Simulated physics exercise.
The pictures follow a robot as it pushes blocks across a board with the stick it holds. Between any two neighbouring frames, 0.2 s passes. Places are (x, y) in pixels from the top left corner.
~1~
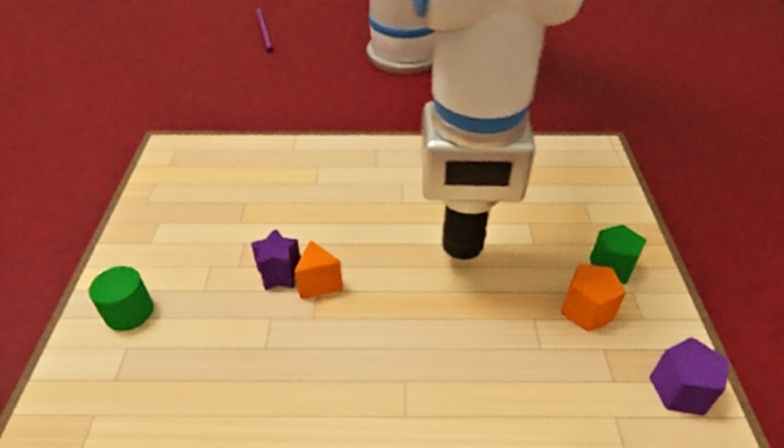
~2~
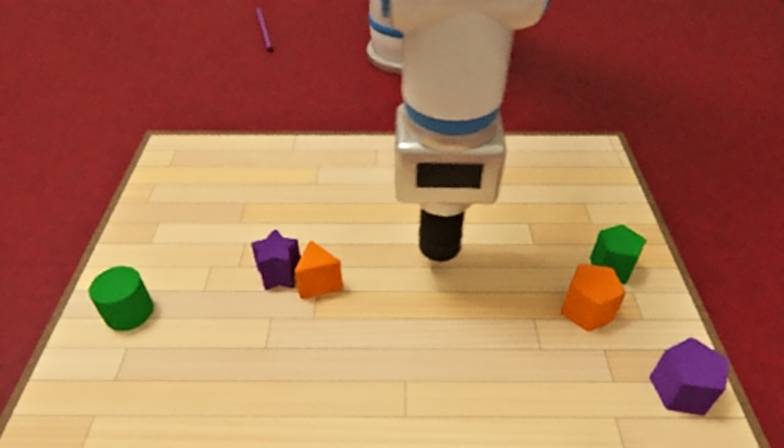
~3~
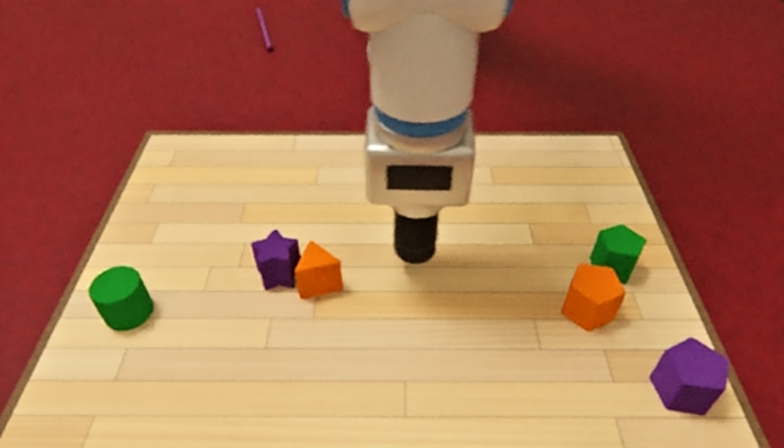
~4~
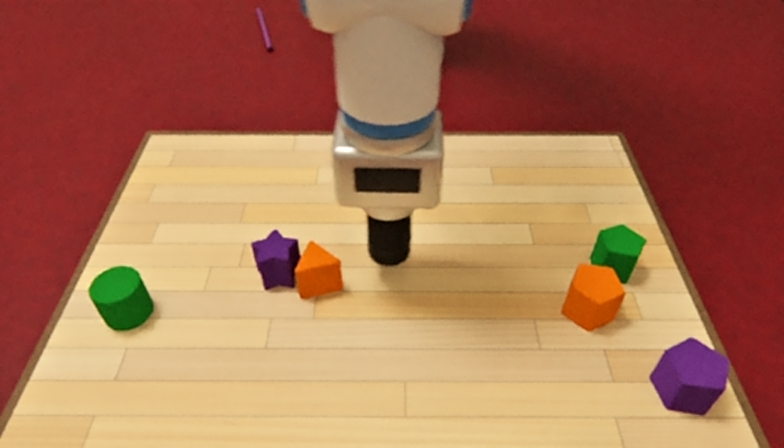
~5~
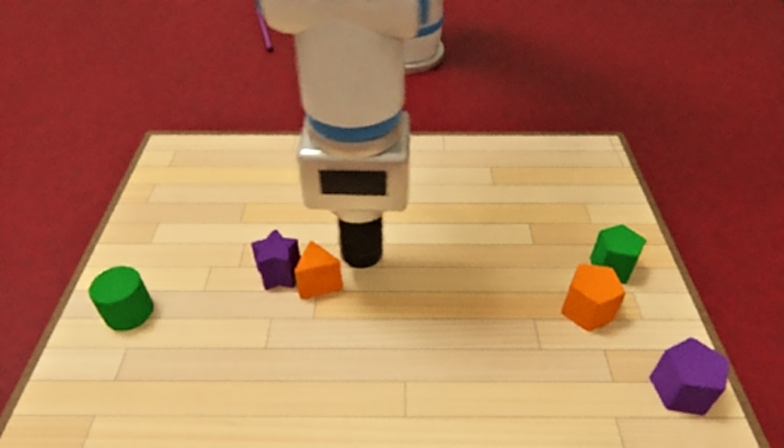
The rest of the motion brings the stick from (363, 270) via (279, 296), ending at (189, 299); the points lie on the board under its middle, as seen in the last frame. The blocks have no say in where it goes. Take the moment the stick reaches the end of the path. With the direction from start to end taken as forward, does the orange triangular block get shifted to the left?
Yes, it checks out.
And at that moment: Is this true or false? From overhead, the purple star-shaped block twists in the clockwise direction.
True - the claim holds.
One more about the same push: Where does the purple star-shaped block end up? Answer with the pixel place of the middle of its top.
My best guess is (224, 240).
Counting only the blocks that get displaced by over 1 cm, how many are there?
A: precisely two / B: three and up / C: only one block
My pick is A.
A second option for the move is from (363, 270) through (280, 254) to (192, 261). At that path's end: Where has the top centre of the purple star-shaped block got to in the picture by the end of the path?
Its top centre is at about (224, 255).
On the path given first. One third of the way, stick at (306, 273); purple star-shaped block at (261, 245), turned 40° clockwise; orange triangular block at (267, 271), turned 30° clockwise.
Two thirds of the way, stick at (244, 281); purple star-shaped block at (233, 239); orange triangular block at (203, 284).
At the end, stick at (183, 282); green circle unmoved; purple star-shaped block at (224, 240), turned 160° clockwise; orange triangular block at (149, 296), turned 15° anticlockwise.
